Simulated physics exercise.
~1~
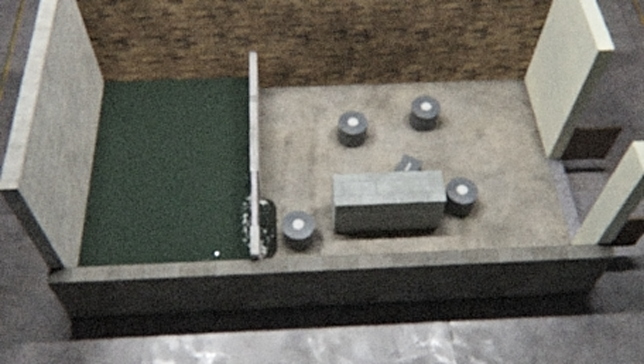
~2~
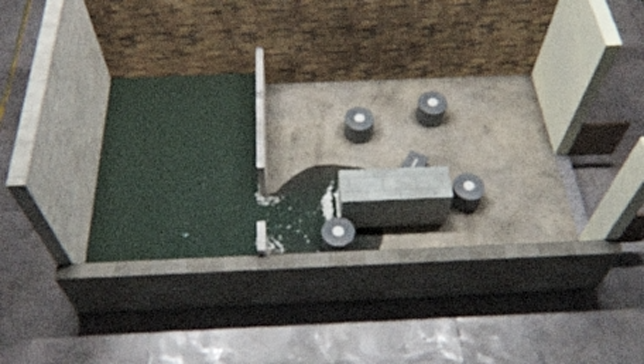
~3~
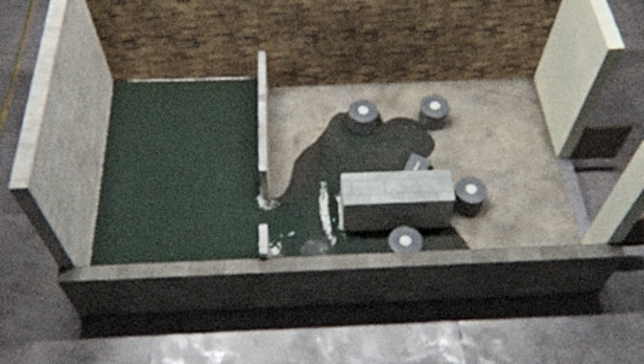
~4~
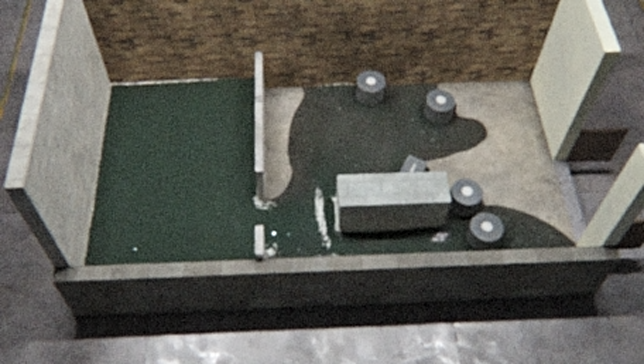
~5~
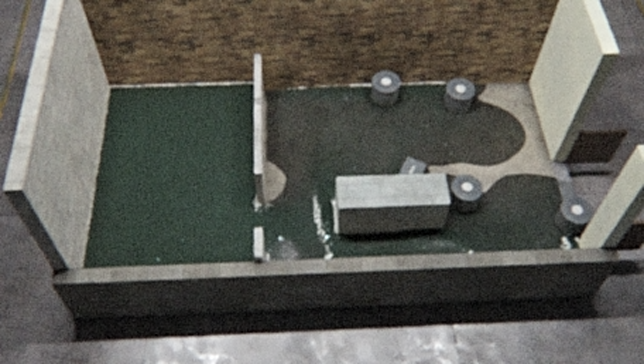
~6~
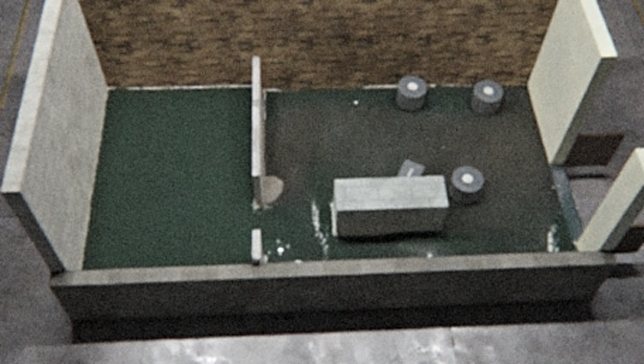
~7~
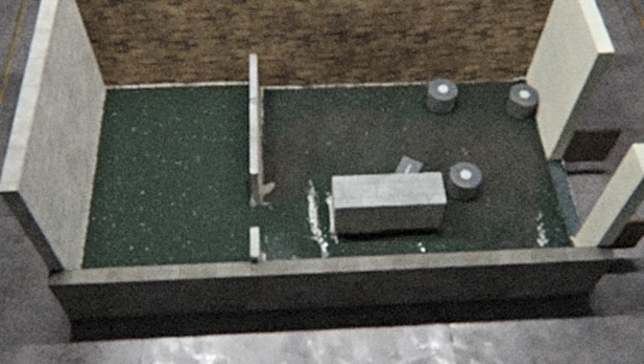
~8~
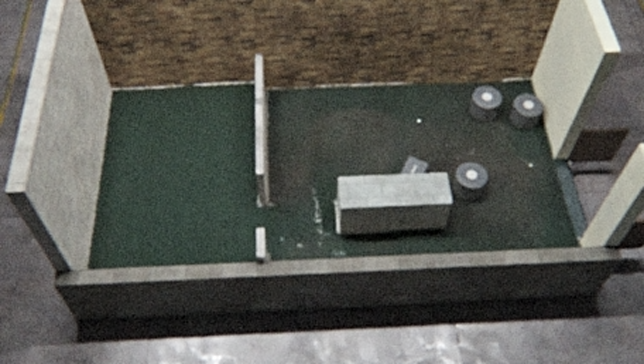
Dark green water bursts through the partition and floods the room, pushing three grey tubs rightward.
